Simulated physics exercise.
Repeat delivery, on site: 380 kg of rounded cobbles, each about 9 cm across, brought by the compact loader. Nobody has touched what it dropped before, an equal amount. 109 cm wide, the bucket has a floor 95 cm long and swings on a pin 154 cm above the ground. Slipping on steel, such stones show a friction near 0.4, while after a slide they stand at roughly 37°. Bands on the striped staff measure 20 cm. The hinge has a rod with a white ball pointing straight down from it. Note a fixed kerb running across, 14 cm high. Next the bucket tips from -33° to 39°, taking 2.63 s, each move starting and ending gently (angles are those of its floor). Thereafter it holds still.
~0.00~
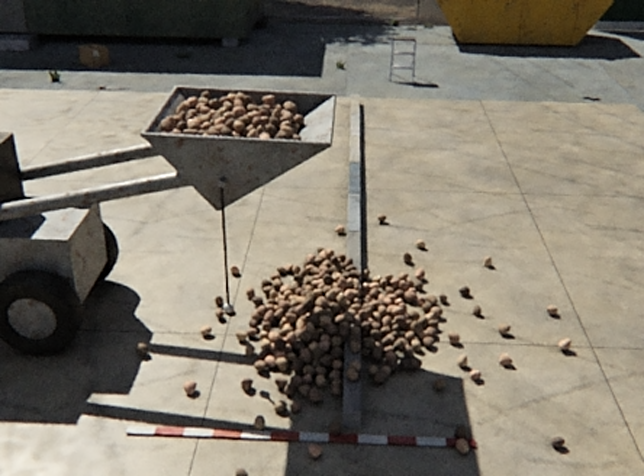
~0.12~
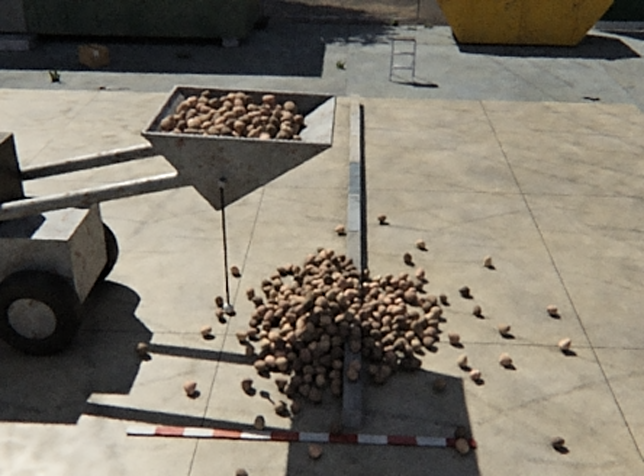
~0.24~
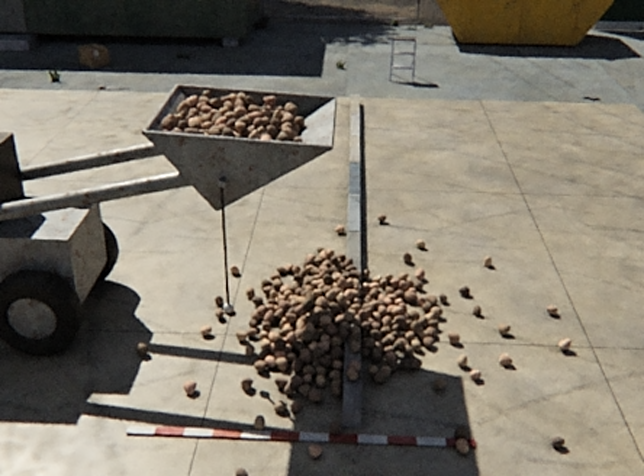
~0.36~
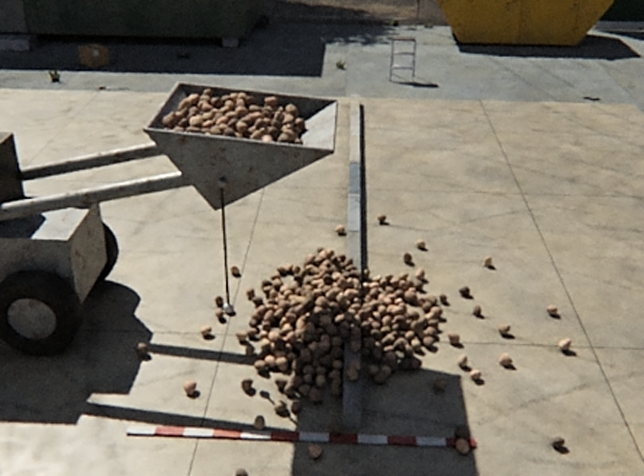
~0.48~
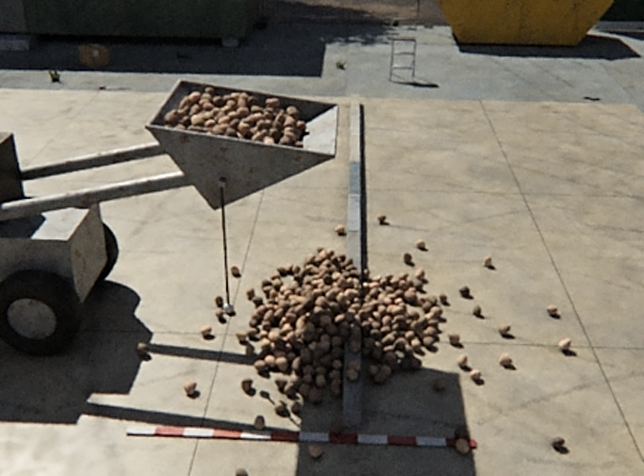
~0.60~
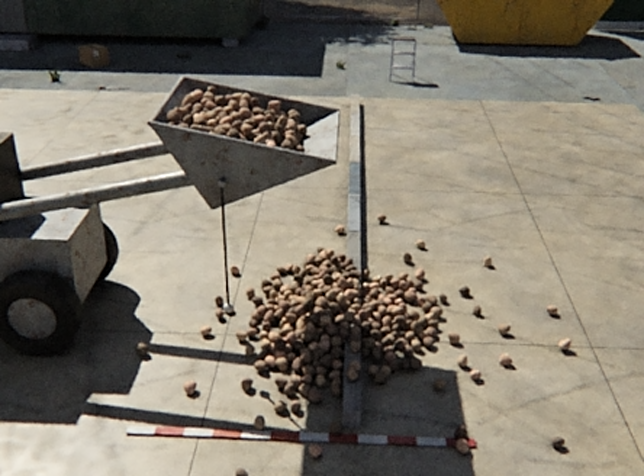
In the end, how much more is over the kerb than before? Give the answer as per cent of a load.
By the end about 75 per cent more lies there.
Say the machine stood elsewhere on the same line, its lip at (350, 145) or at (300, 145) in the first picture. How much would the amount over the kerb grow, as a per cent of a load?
First place: Roughly 95 %; second place: Roughly 40 %.
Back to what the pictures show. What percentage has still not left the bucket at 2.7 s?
It keeps some 10 percent of its load.
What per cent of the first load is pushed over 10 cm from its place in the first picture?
20 %.
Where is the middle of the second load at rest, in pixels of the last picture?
The centre sits about (389, 312).
After 2.0 s the floor is at 28°; in per cent of one load, 91 in the bucket, 80 on this side of the kerb, 29 over the kerb; the foremost stones are at (512, 326).
After 2.7 s the floor is at 39°; in per cent of one load, 10 in the bucket, 117 on this side of the kerb, 73 over the kerb; the foremost stones are at (514, 325).
After 3.1 s the floor is at 39°; in per cent of one load, 0 in the bucket, 103 on this side of the kerb, 97 over the kerb; the foremost stones are at (527, 328).
After 5.8 s the floor is at 39°; in per cent of one load, 0 in the bucket, 96 on this side of the kerb, 104 over the kerb; the foremost stones are at (541, 329). Net gain over the kerb, 75.
